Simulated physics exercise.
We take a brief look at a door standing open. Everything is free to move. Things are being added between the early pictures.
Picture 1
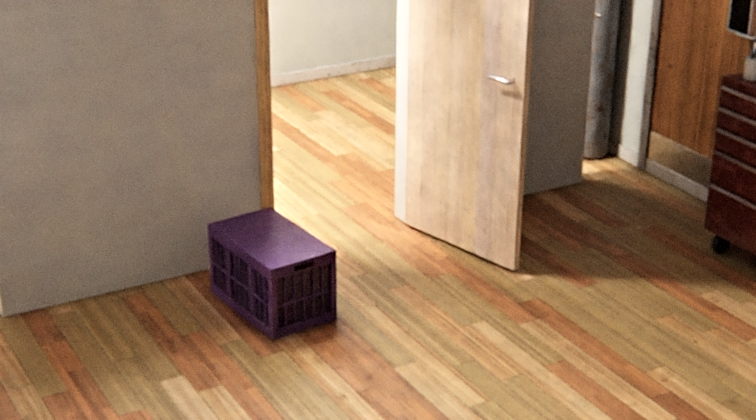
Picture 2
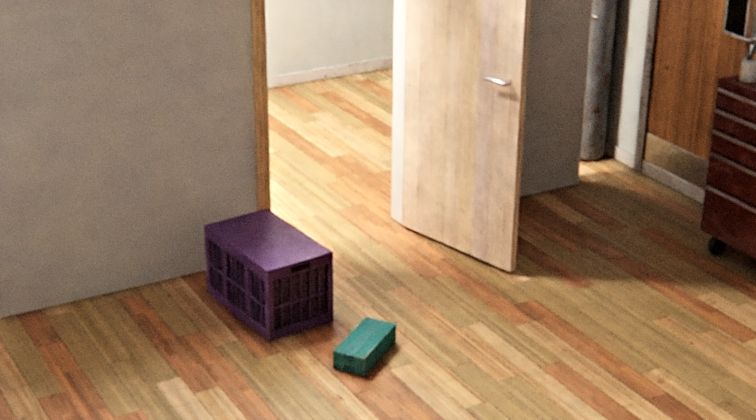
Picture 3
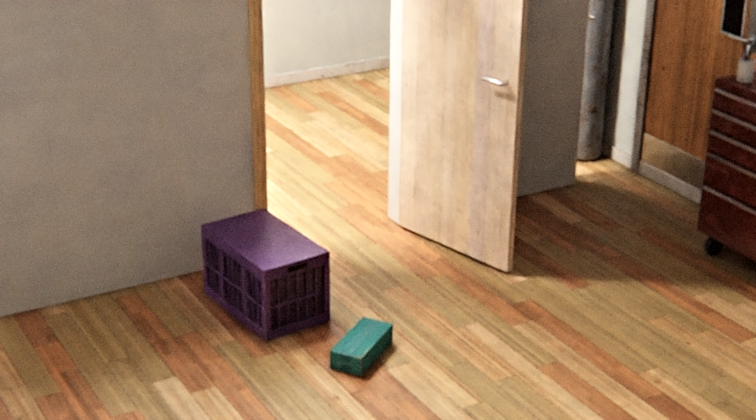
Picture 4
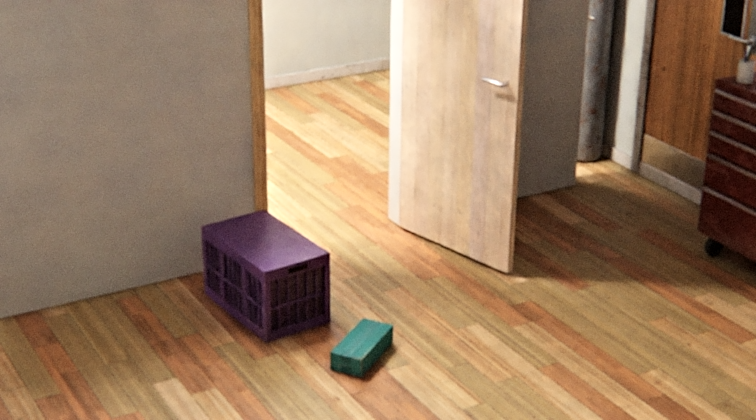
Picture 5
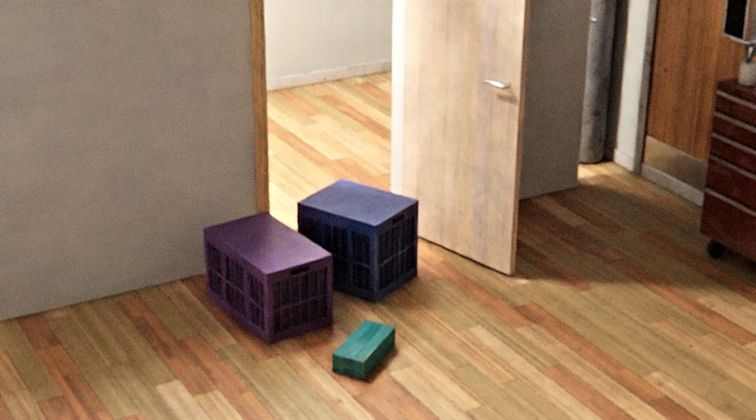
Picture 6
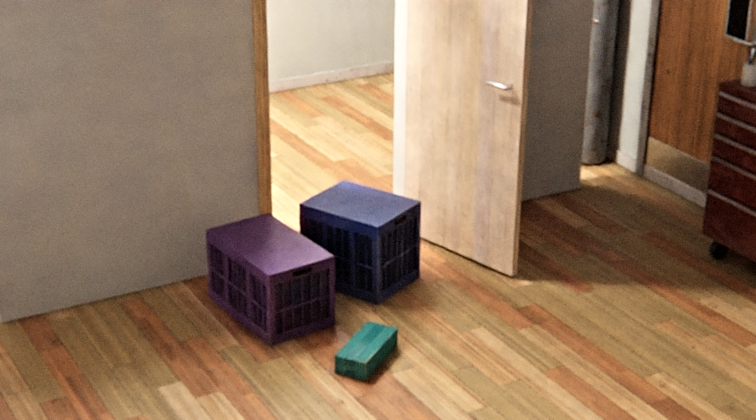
A pale wooden door stands wide open at the centre of a room with a plank floor, seen from above at an angle, with a grey wall at left and a dark red drawer unit at far right. A purple chest sits by the doorway's left edge; a turquoise parcel appears to its right, then a blue chest behind them. The door stays still while the view shifts very slightly.
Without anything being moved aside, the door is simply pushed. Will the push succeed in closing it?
No. You can tell the door won't budge further before the frame.
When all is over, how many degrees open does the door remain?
Around 60 degrees.
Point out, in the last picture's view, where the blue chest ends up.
Looks like it settles somewhere around (347, 241).
Then, 0.50 s past the last view, door 87° open.
Then, 0.80 s past the last view, door 67° open; blue chest displaced a little near (356, 241).
Finally, door 62° open; all 3 still in place. Final places as the last picture's camera would see them, blue chest near (347, 241).
